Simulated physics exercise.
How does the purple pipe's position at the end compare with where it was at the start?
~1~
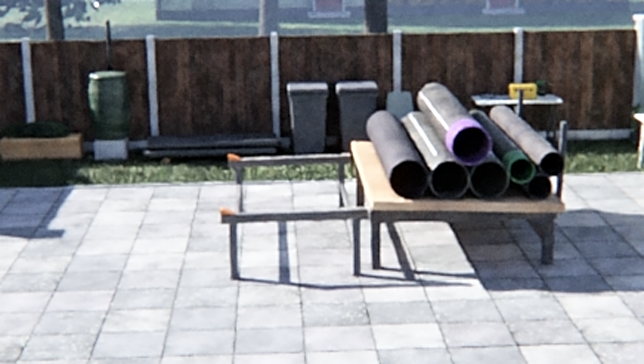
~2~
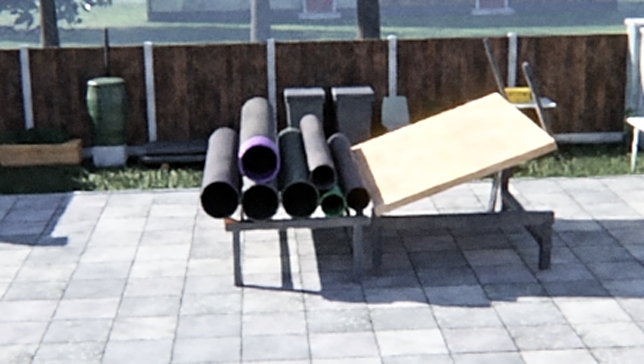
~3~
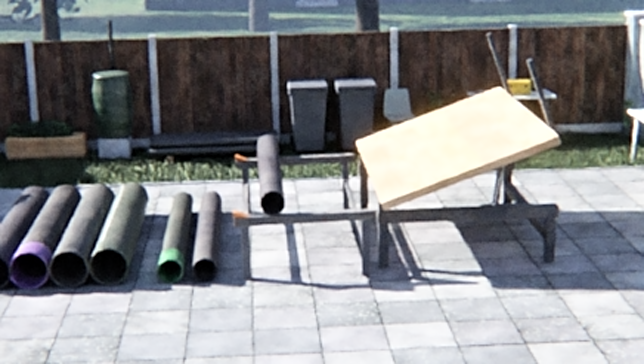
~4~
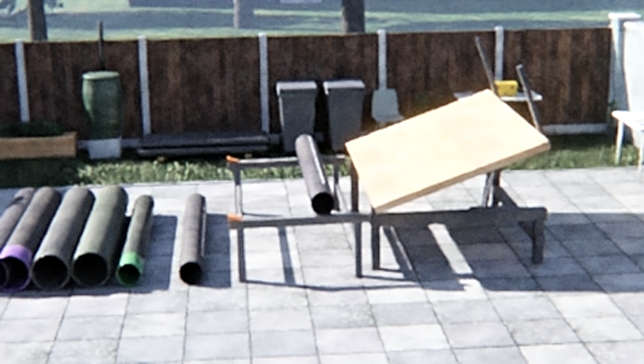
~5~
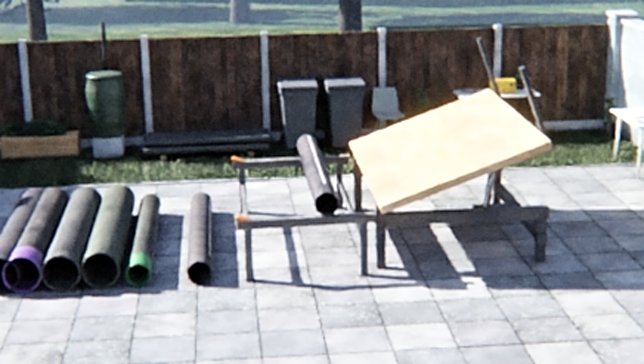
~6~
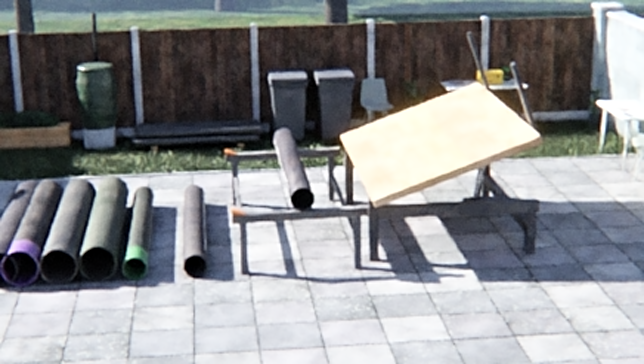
At the start the purple pipe sits on top of the pile on the wooden deck at the right. By the end it lies on the paving at the far left, among the other fallen pipes.
